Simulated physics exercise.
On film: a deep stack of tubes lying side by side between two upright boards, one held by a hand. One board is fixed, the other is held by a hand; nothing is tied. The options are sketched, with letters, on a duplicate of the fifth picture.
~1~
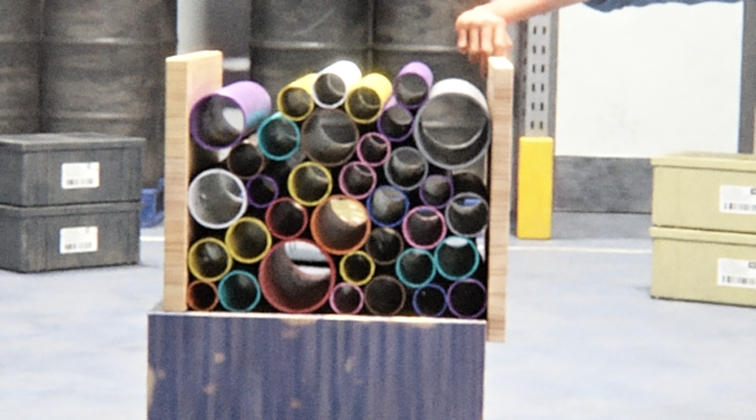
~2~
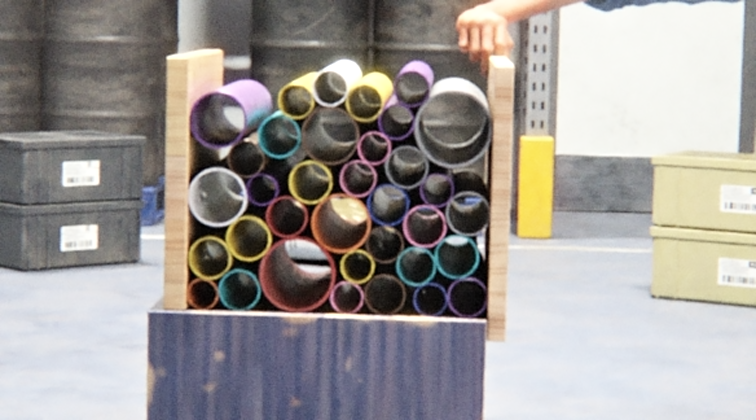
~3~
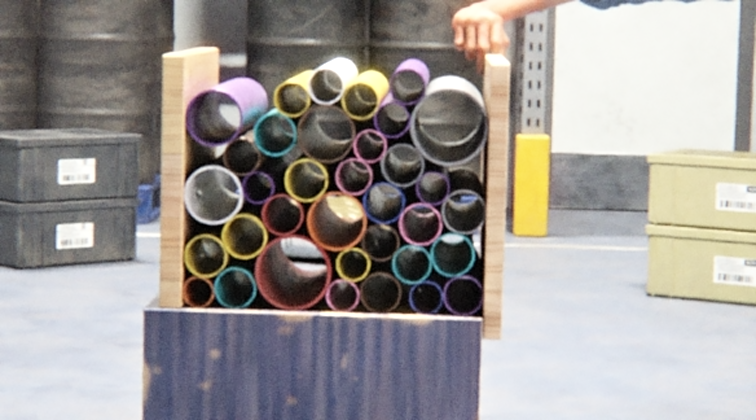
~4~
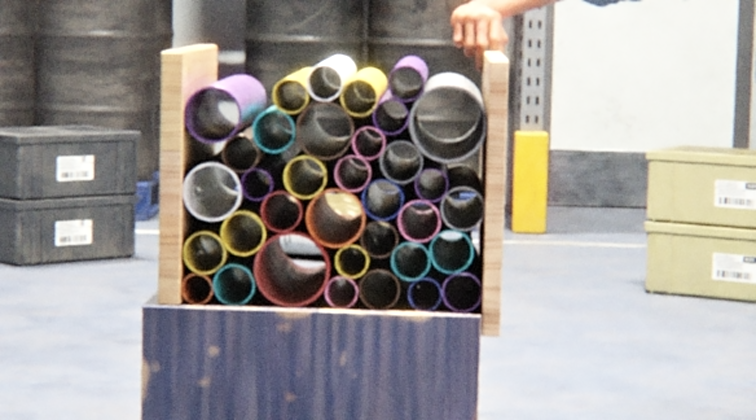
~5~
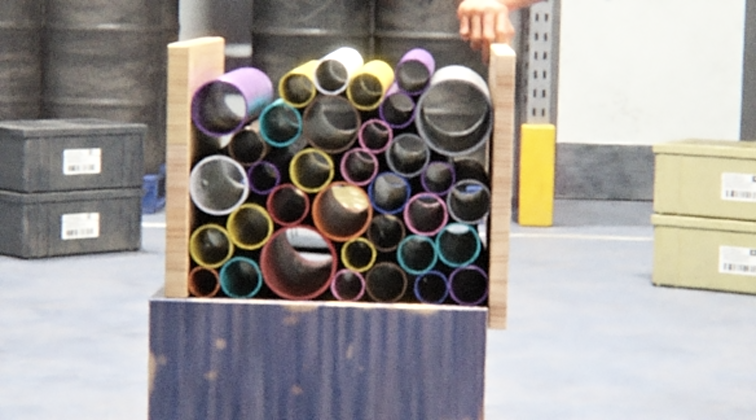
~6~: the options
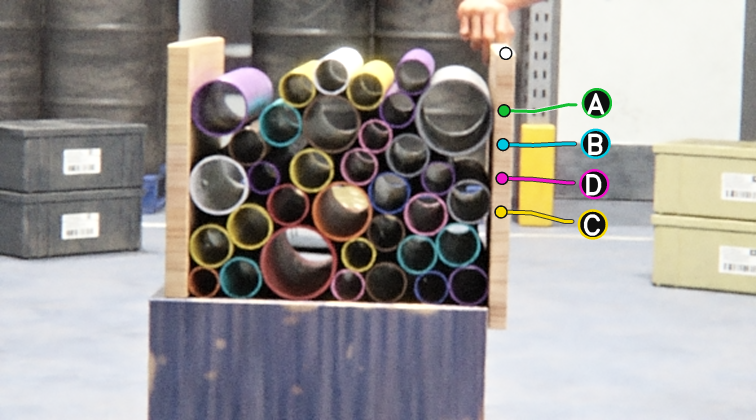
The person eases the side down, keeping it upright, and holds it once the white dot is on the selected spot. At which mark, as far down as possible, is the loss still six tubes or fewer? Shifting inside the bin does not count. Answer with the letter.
Down to C.
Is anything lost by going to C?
Yes.
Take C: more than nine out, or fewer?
At C, fewer than nine.
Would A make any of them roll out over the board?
No, at A.
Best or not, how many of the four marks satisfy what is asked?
Four of them.
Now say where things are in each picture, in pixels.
A brown tube (245, 160); a yellow tube (364, 103); side board (496, 189), in the first picture.
Side board (496, 188), in the second picture.
A blue tube (426, 297); a yellow tube (206, 256), in the third picture.
A pink tube (419, 221); a yellow tube (305, 177), in the fourth picture.
A brown tube (247, 146); a yellow tube (366, 90); side board (497, 176), in the fifth picture.
On the copy, A at (504, 111); B at (503, 144); C at (501, 212); D at (502, 179); the white dot at (506, 53).
On C. First, top of the board (494, 123).
Then, top of the board (492, 202).
Finally, top of the board (492, 211), four out over the board.
By contrast, A none out over the board; B none out over the board; D none out over the board.
